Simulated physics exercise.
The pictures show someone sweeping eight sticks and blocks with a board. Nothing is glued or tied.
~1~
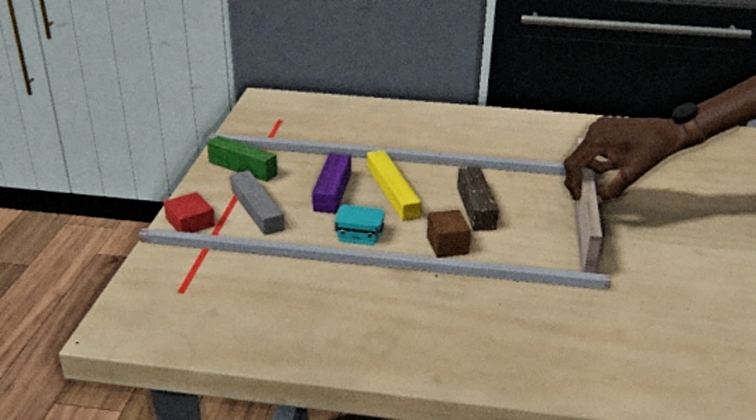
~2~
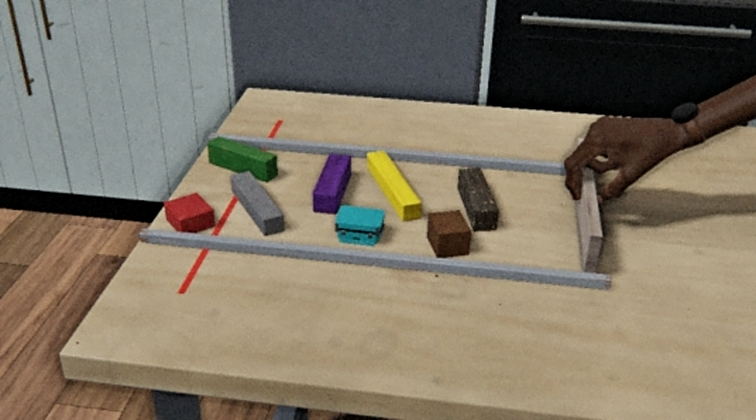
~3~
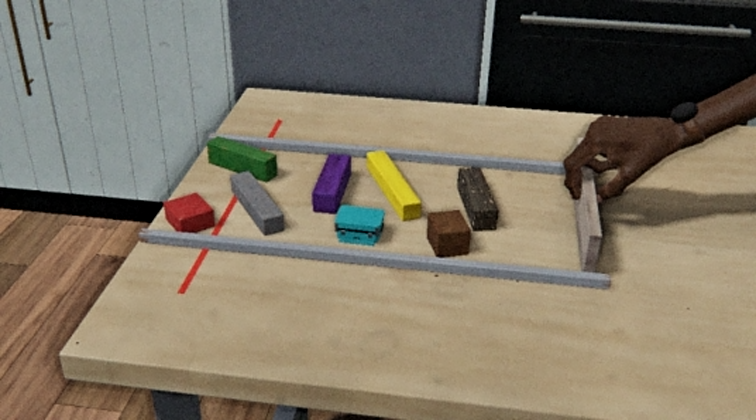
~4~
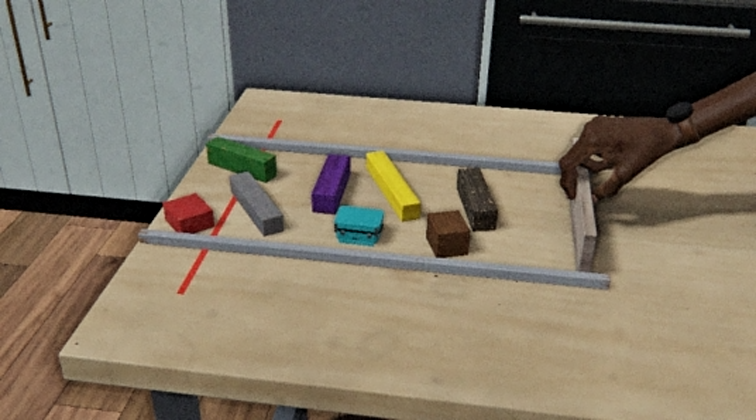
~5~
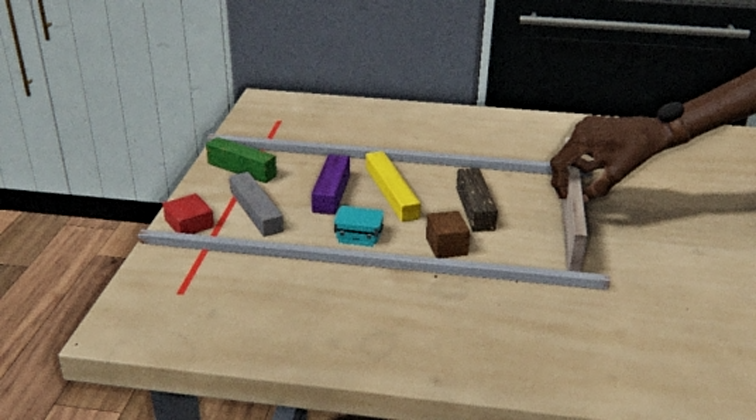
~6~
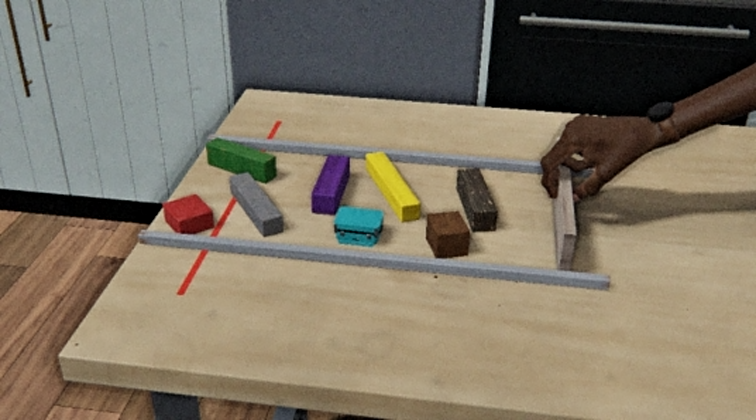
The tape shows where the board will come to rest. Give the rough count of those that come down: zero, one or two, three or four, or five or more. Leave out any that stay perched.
The number that fall off is three or four.
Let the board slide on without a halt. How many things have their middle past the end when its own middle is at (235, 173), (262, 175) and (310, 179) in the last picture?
Past the end: 3, 2 and 0.
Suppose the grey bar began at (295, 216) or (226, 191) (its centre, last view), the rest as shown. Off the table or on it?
In that order, it tumbles off; drops off.
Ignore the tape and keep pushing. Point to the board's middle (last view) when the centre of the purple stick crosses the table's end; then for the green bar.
Near (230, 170) and (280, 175).
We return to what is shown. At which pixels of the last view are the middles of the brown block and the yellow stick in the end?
About (205, 210), and the other about (215, 170).
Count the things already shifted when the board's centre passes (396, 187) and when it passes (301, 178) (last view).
First 4, then 8.
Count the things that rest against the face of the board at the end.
That makes 2.
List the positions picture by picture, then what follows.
Red block (189, 214); green bar (242, 159); grey bar (256, 202); board (585, 203); tape (239, 192), in the first picture.
Green bar (242, 159); board (586, 203), in the second picture.
Grey bar (256, 202); turquoise case (360, 226), in the third picture.
Red block (189, 215); purple stick (332, 183), in the fourth picture.
Green bar (241, 160); black bar (476, 199), in the fifth picture.
Red block (189, 216); green bar (241, 160); grey bar (256, 203); board (563, 201); tape (238, 193), in the sixth picture.
A little later, none off yet; red block at rest near (189, 216); green bar at rest near (241, 160); grey bar at rest near (256, 203).
Next, none off yet; red block shifted about its own width near (150, 210); green bar shifted a little near (200, 154); grey bar shifted about its own width near (195, 199).
When it is over, the number that fall off is three or four; down, grey bar, green bar and red block.
